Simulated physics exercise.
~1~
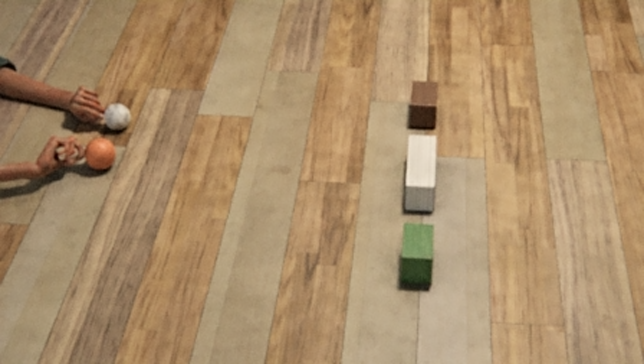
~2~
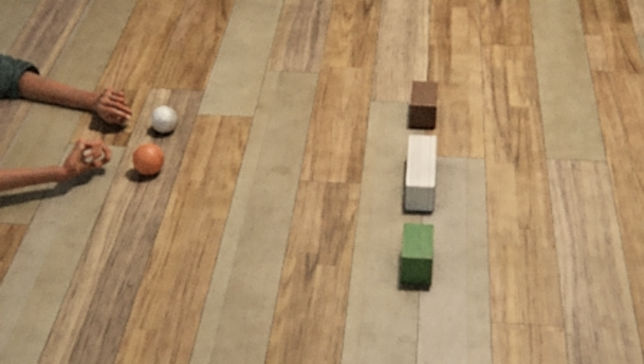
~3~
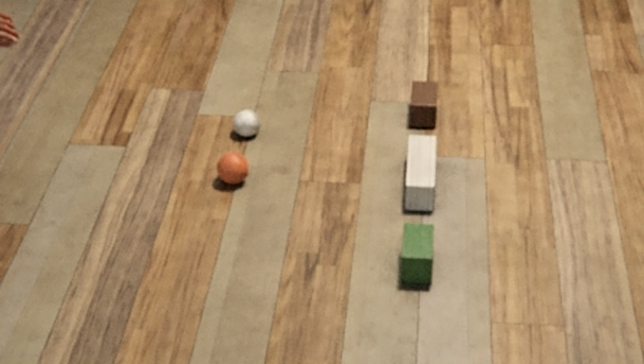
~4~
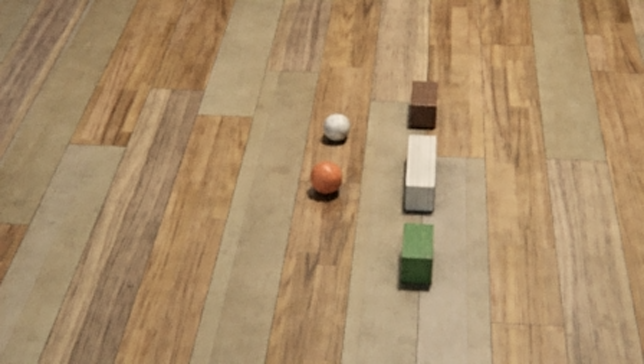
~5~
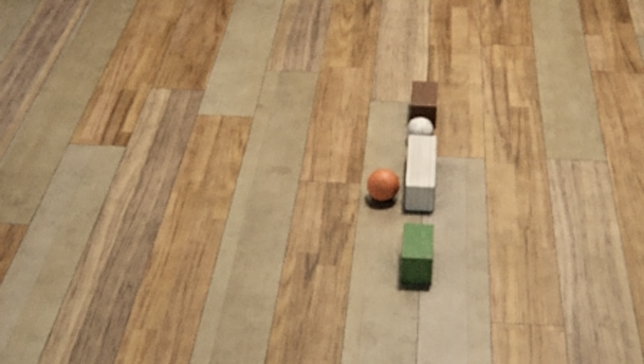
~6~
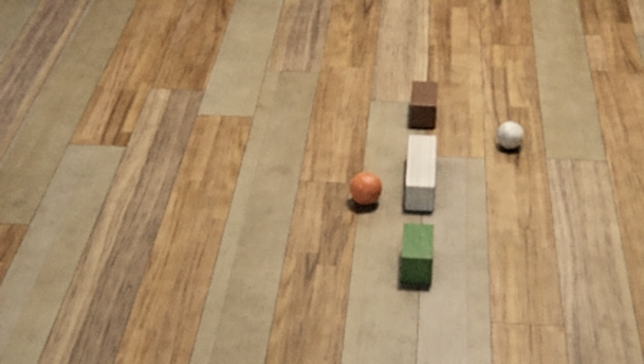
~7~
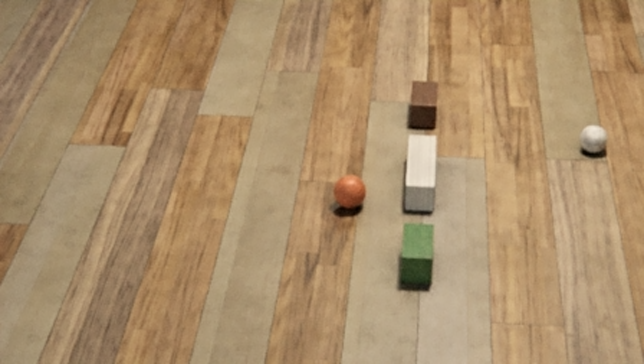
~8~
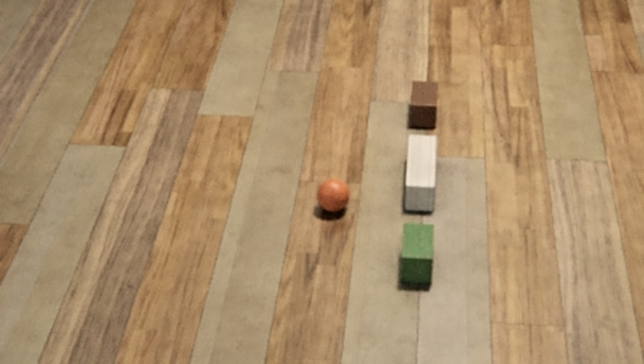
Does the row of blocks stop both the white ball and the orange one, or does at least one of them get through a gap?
At least one gets through. The white ball rolls through the gap between the brown block and the middle one, while the orange one is stopped and rolls back to the left.
